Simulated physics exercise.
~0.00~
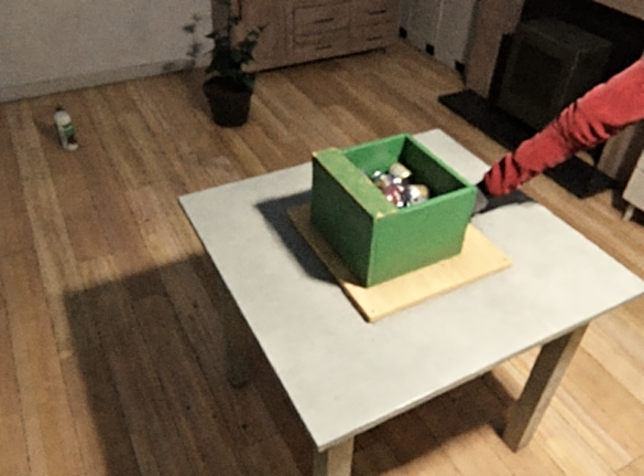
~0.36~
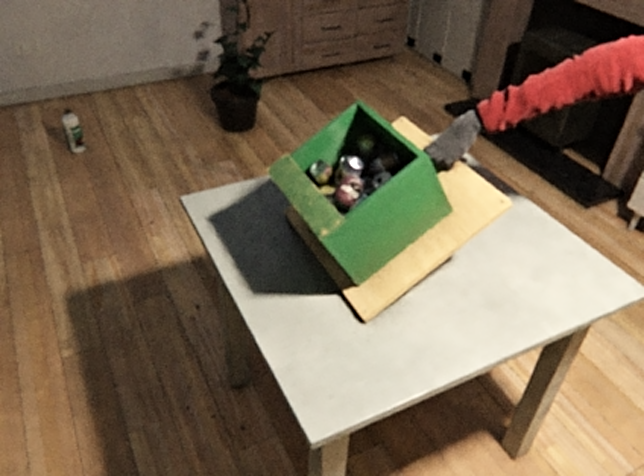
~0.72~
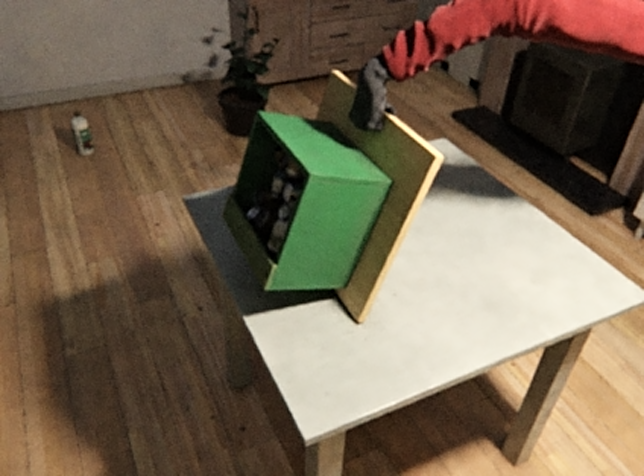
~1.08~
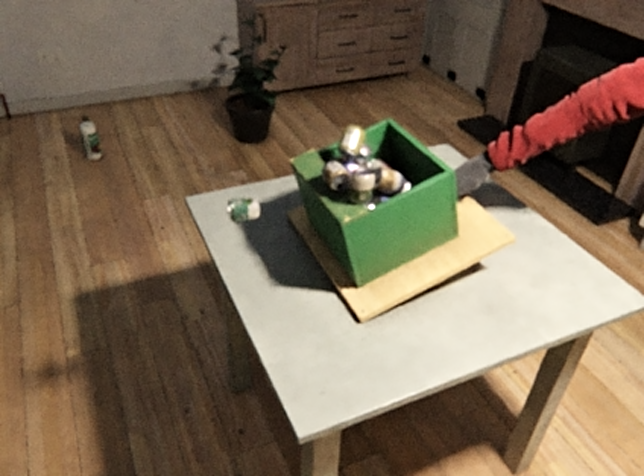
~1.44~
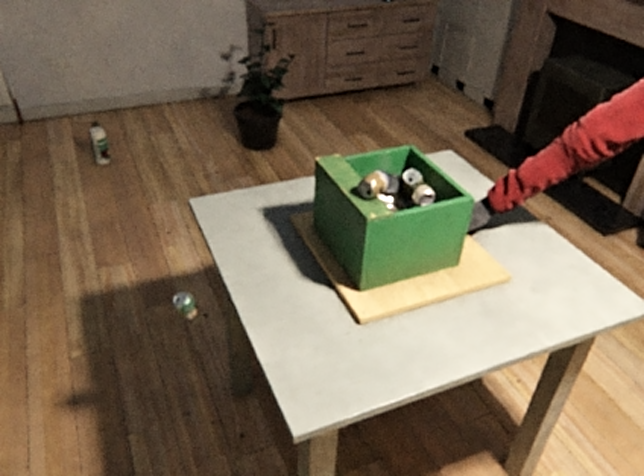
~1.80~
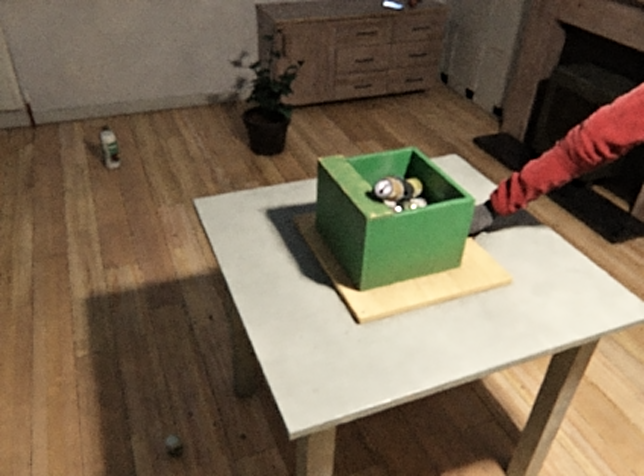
A red-sleeved arm with a dark glove reaches from the right to a green open box of small cans, fixed to a pale wooden board on a light grey table. The view looks down into a room with a plank floor, a potted plant, a wooden drawer unit and a bottle standing behind. The hand lifts the board's right edge until the box tips steeply leftward and the cans slide towards its partly covered side. It then lowers the board, as one can escapes leftward across the table. The can drops to the floor, while the rest stay inside the level box.
